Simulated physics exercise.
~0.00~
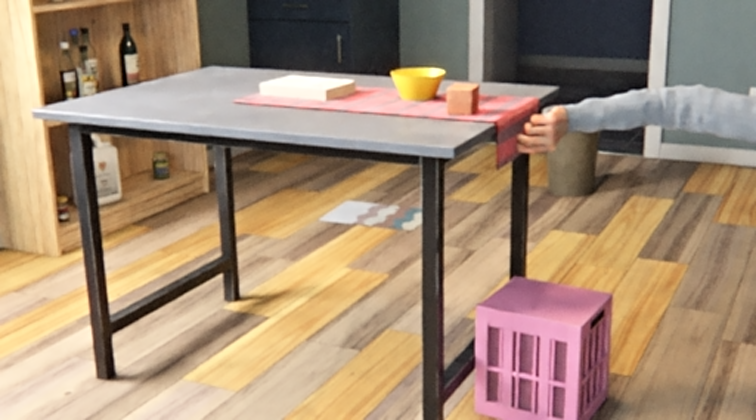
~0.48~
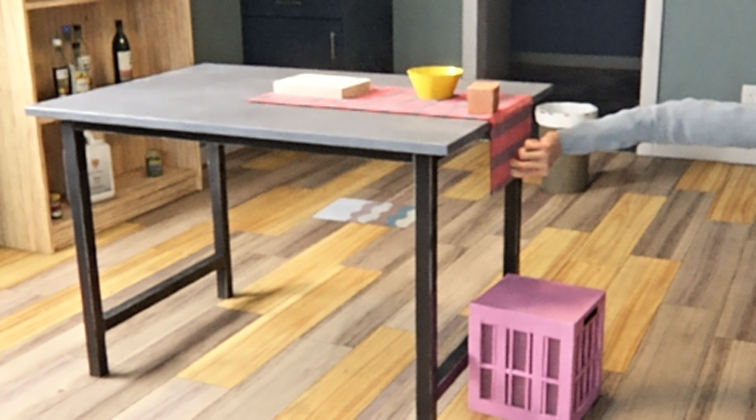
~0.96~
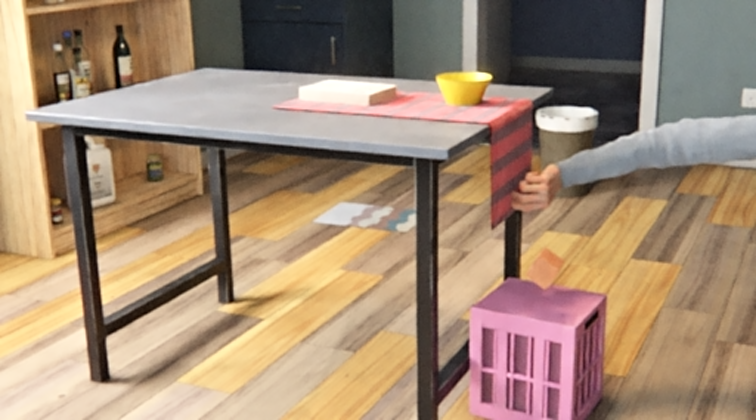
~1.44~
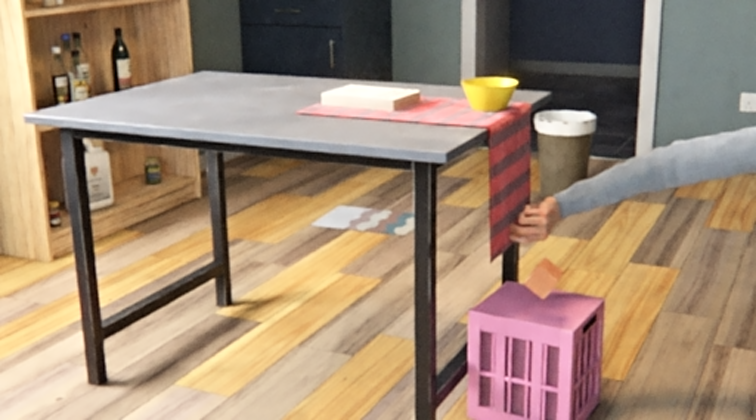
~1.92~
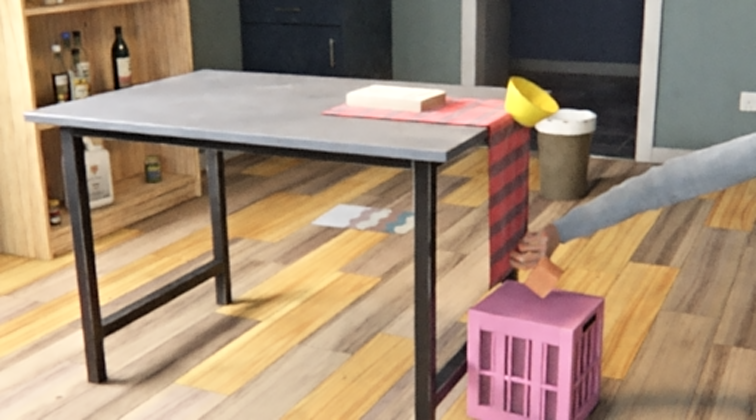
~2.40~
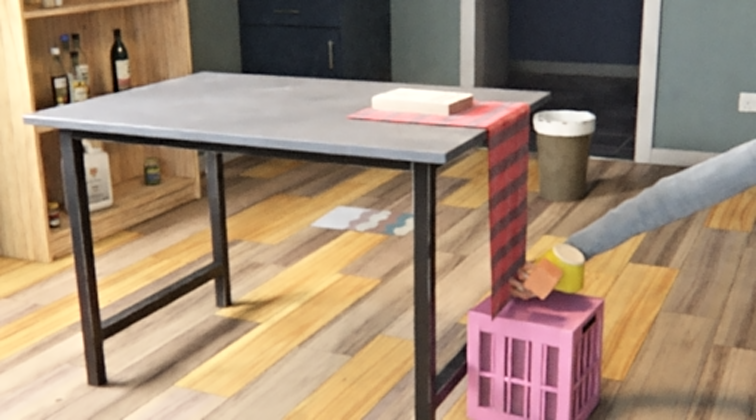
At a grey table, a hand pulls a red scarf down, dropping a block, then a bowl.
